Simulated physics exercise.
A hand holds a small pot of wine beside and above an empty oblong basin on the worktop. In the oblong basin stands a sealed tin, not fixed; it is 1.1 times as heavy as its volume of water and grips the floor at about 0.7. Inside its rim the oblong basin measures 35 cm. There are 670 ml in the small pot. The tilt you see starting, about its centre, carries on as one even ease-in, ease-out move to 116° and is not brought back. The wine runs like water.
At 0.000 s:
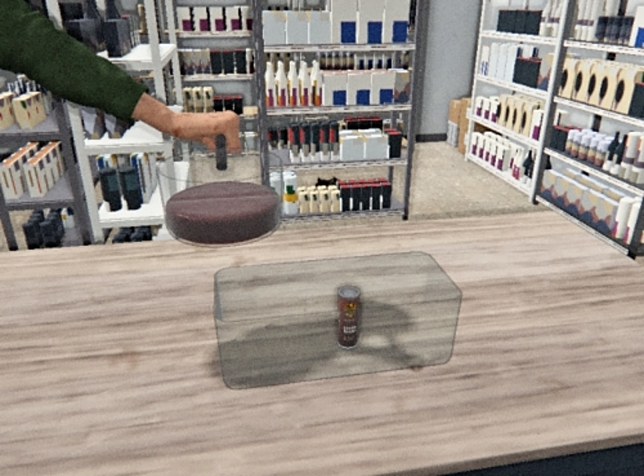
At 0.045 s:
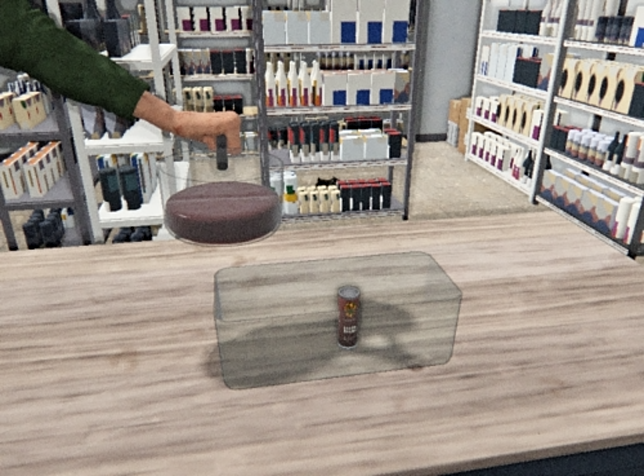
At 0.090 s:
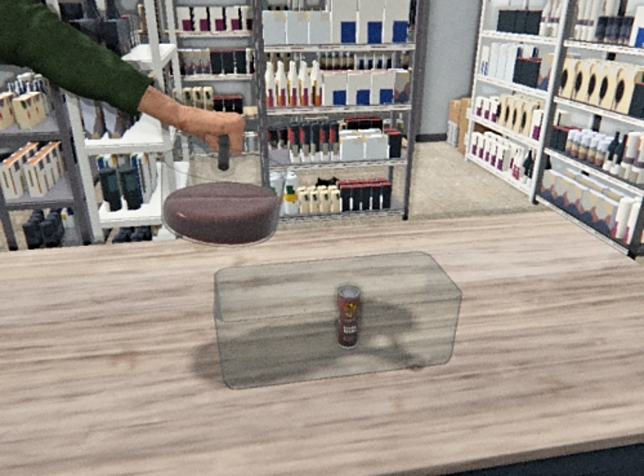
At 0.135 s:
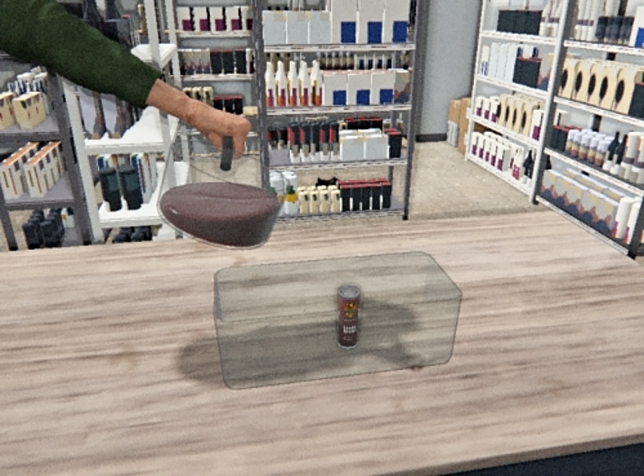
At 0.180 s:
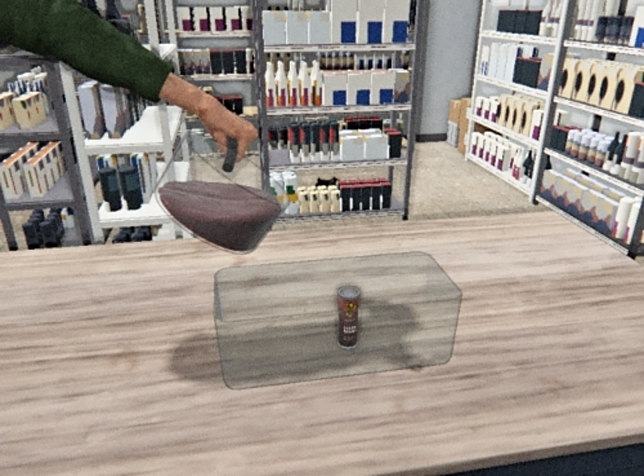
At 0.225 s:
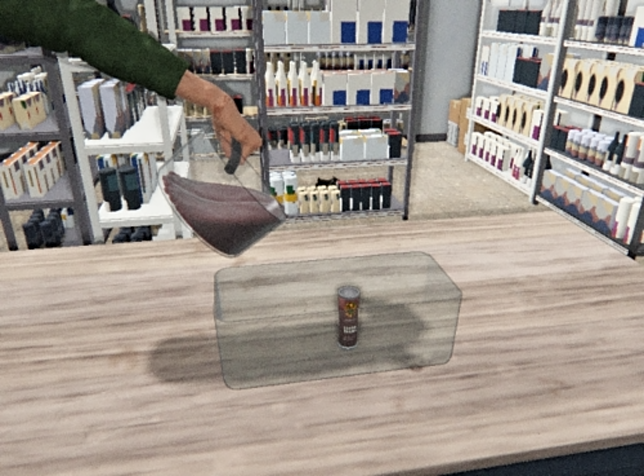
At first, a hand in a dark green sleeve holds a clear pot of dark wine almost level, above and to the left of a see-through oblong basin with a small tin in it. The hand then tips the pot steeply to the right, and the wine shifts toward its lowered right side.
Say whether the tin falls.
The tin stays up.
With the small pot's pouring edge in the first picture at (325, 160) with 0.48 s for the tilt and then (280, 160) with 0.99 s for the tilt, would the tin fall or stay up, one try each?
First it falls; then it stays up.
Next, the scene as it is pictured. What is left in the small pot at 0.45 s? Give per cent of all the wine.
About 16 per cent.
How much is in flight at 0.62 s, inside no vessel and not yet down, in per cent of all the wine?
Near 7 in a hundred.
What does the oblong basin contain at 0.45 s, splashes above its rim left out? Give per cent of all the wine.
Some 44 per cent.
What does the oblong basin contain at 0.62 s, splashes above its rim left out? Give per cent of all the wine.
Near 90 in a hundred.
By 0.45 s the tilt is 115° and 16 per cent is still to pour; the tin stands where it began.
By 0.62 s the tilt is 116° and 2 per cent is still to pour; the tin stands where it began.
By 0.79 s the tilt is 116° and 0 per cent is still to pour; the tin stands where it began.
By 0.98 s the tilt is 116° and 0 per cent is still to pour; the tin stands where it began.
At rest the tin stands where it began.
